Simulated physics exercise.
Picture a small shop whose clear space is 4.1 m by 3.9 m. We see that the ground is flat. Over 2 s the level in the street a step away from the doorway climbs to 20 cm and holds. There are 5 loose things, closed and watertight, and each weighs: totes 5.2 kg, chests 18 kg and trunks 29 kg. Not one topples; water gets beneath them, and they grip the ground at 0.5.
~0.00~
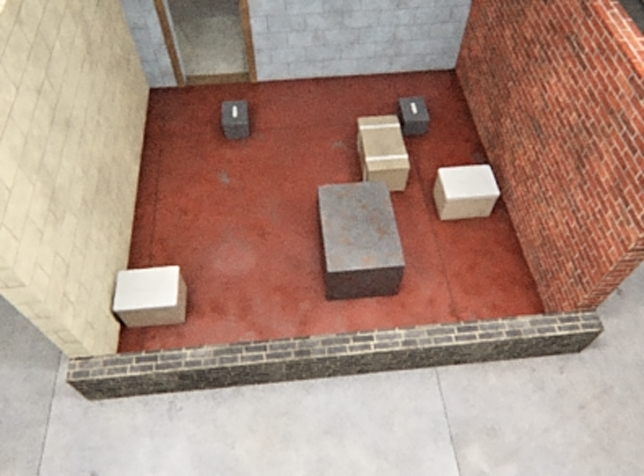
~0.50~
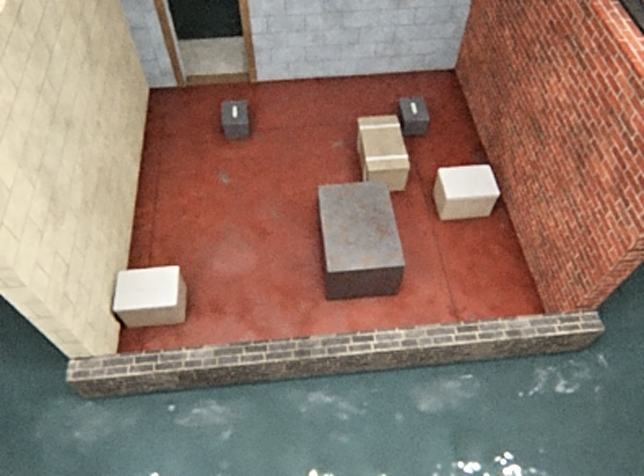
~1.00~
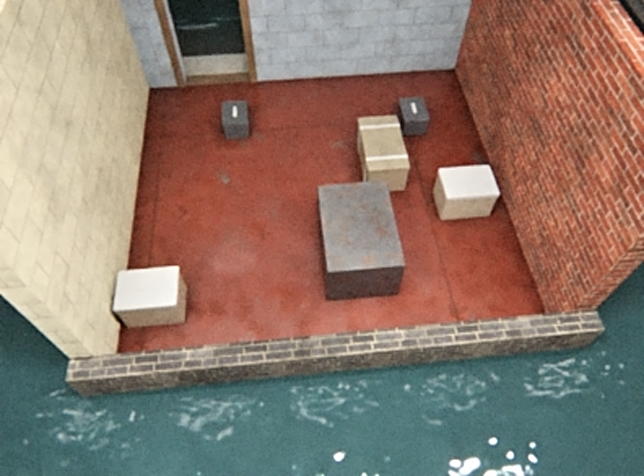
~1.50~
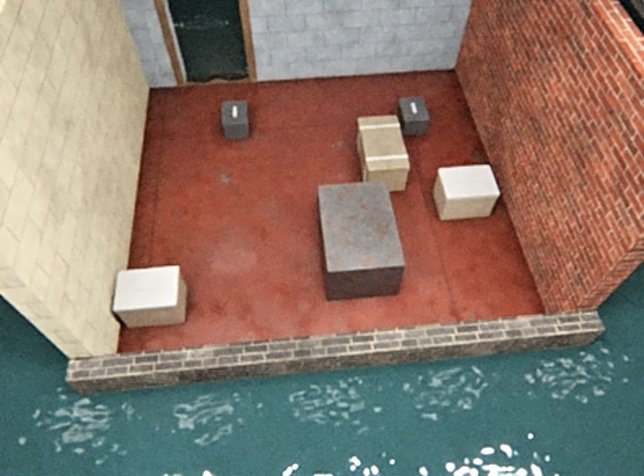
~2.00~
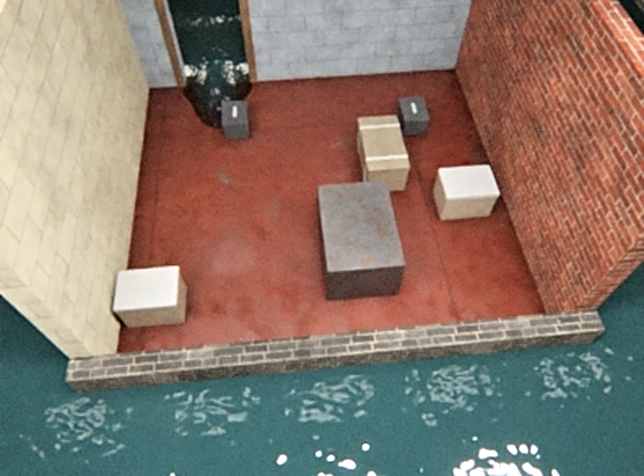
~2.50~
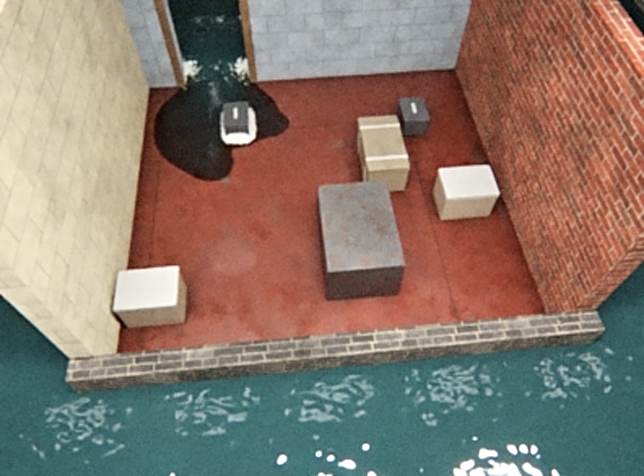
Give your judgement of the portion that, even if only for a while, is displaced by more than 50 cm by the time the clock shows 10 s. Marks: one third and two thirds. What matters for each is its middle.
Some of them shift that far, a third to two thirds.
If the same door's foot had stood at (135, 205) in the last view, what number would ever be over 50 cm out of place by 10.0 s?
Then 1 of them would.
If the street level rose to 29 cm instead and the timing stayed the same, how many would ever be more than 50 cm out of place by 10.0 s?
With that change, 3 of them.
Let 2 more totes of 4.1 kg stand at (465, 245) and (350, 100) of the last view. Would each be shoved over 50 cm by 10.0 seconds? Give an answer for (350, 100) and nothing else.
It comes out lower.
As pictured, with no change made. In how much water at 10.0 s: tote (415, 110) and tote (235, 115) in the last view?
About 2 and 8 cm.
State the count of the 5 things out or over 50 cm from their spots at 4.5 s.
The number by then is 1.
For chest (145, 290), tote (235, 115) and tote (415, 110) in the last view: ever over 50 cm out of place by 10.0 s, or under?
In that order: Above the mark, above the mark, below the mark.
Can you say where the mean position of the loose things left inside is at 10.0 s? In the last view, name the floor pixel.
Close to pixel (435, 212).
After 3.5 s 1 of 5 are over 50 cm from their spots; 0 afloat.
After 4.5 s 1 of 5 are over 50 cm from their spots; 0 afloat.
After 7.0 s 2 of 5 are over 50 cm from their spots; 2 afloat.
After 10.0 s 2 of 5 are over 50 cm from their spots, and 2 have been at some point; 1 afloat.
